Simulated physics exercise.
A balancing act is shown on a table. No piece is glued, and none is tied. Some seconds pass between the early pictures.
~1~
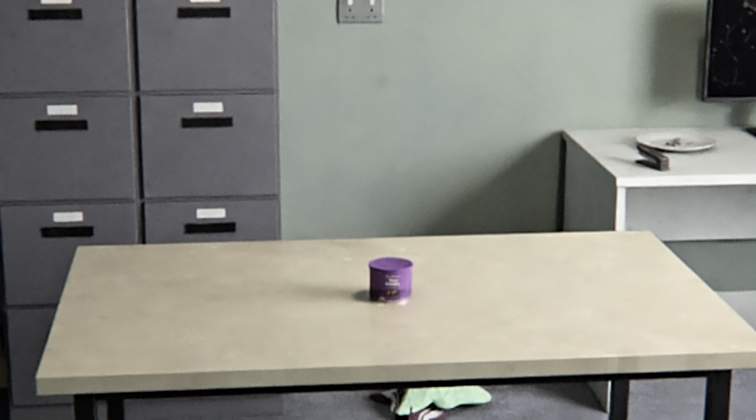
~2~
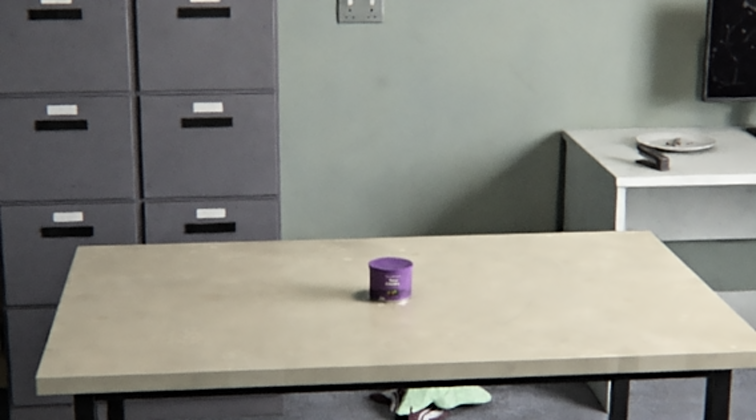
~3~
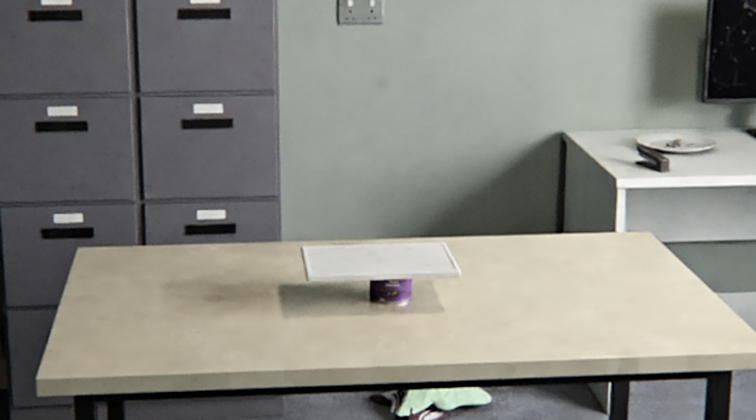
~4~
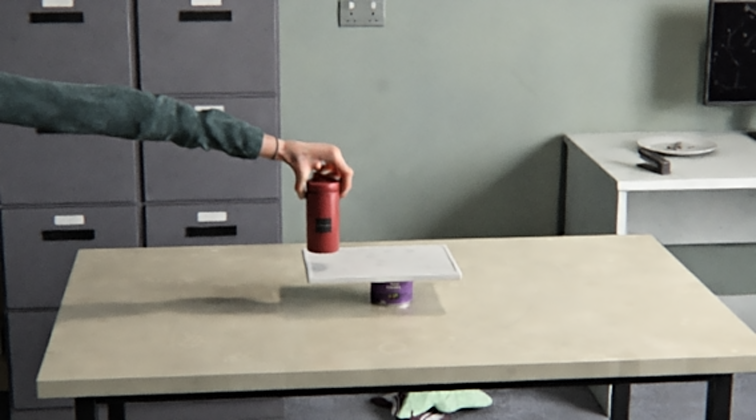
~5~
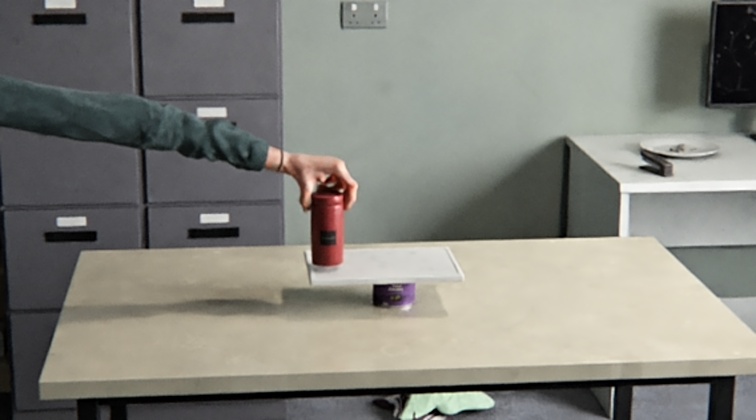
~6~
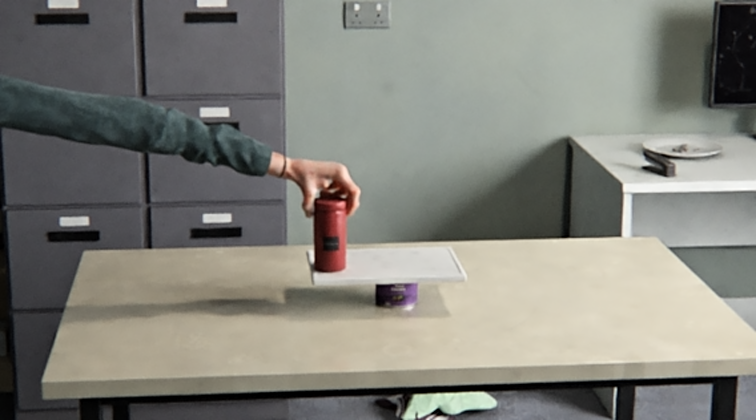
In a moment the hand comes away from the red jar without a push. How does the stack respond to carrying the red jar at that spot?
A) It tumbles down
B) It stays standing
Answer: A.
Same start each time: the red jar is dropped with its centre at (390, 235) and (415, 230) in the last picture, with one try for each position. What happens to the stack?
Result of try one is that it stays stable, and of try two that it stays stable.
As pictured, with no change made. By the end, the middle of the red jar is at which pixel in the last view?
Roughly at pixel (253, 294).
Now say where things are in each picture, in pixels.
The last thing is not in view yet; purple tub (391, 280), in the first frame.
The last thing is not in view yet; purple tub (391, 280), in the second frame.
The last thing is not in view yet; purple tub (391, 281), in the third frame.
Coming down; red jar (322, 216); purple tub (392, 283), in the fourth frame.
Coming down; red jar (327, 228); purple tub (394, 285), in the fifth frame.
In place under the hand; red jar (330, 234); purple tub (397, 285), in the sixth frame.
Then, 0.30 s after the last picture, red jar now fallen; white lid tipped 33° from how it was.
Then, 0.40 s after the last picture, white lid tipped 30° from how it was.
Then, 0.50 s after the last picture, white lid tipped 20° from how it was.
At rest, fallen, red jar; moved from the start, white lid; purple tub in place. Seen from the same camera at the end, red jar near (253, 294). The stack gives way.
